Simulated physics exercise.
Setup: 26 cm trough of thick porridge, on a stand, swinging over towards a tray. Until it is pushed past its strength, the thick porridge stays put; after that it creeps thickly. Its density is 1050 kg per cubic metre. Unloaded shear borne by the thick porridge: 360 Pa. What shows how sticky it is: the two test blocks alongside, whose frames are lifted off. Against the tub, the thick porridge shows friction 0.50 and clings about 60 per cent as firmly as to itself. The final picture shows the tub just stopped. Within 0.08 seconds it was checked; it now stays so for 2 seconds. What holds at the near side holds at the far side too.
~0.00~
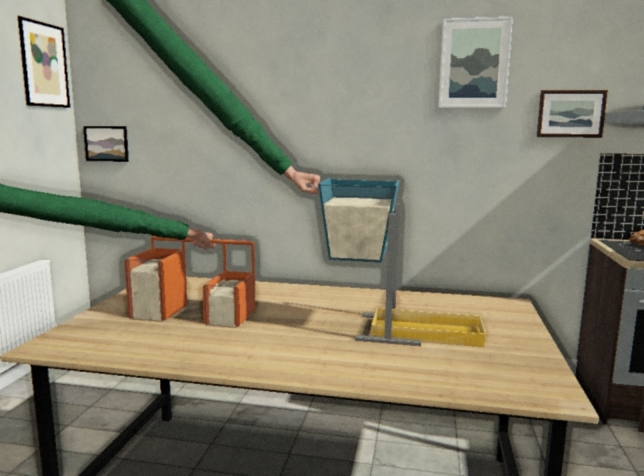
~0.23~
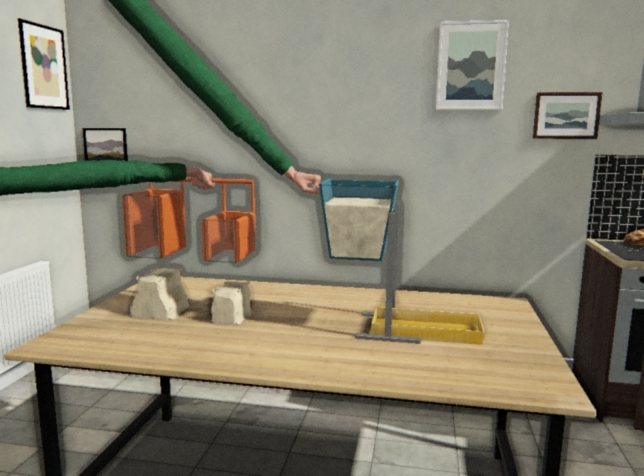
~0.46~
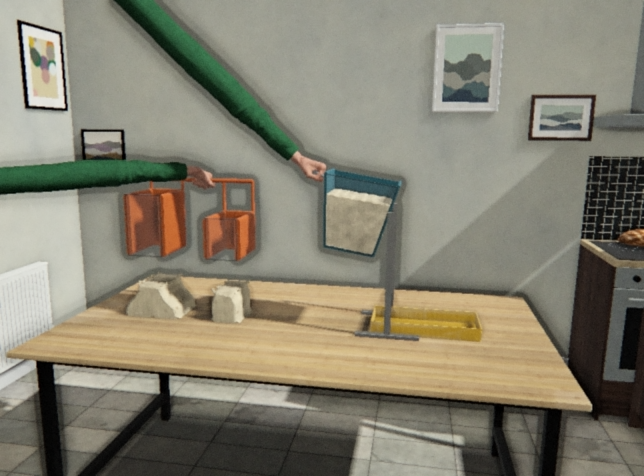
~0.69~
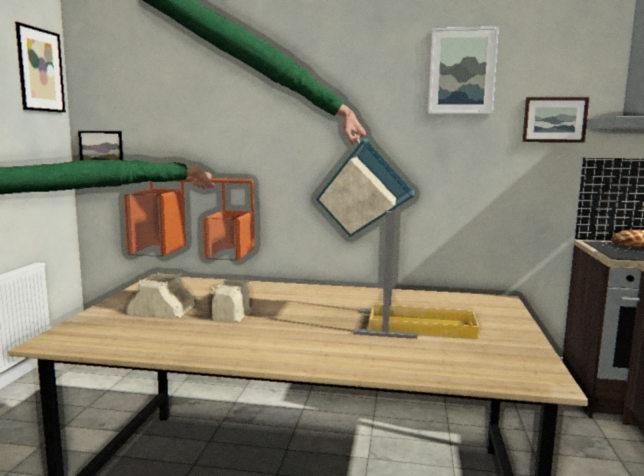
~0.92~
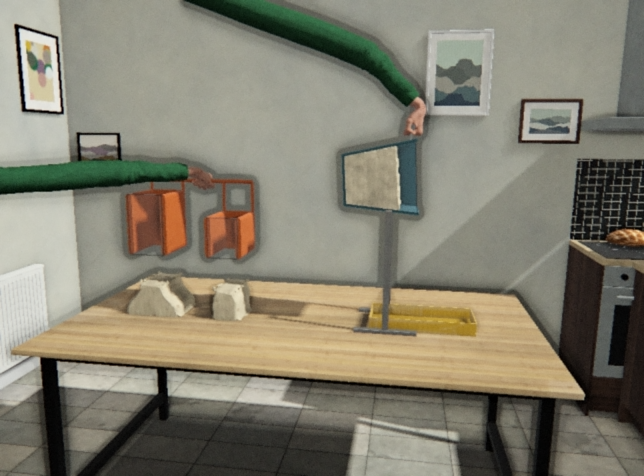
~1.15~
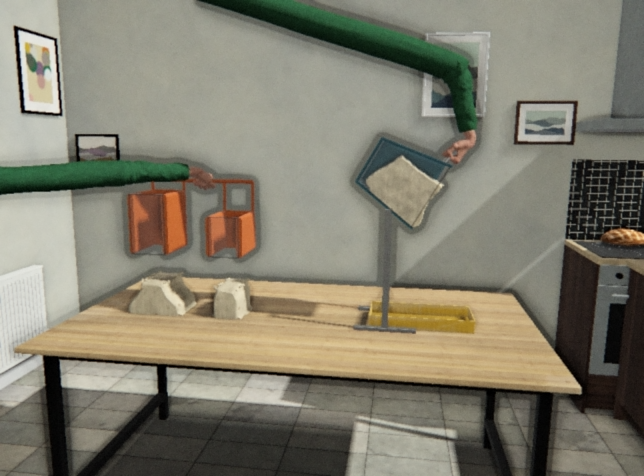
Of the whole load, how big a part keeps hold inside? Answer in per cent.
The part that keeps hold inside is about 0 %.
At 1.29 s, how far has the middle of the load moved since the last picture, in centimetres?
It has moved around 17 centimetres.
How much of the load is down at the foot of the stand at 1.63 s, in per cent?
Some 100 % has got all the way down.
By 1.29 s, the tub is at 120 degrees and holds 31 %.
By 1.46 s, the tub is at 120 degrees and holds 0 %.
By 1.63 s, the tub is at 120 degrees and holds 0 %.
By 1.80 s, the tub is at 120 degrees and holds 0 %.
By 3.15 s, at the end, the tub is at 120 degrees and holds 0 %.
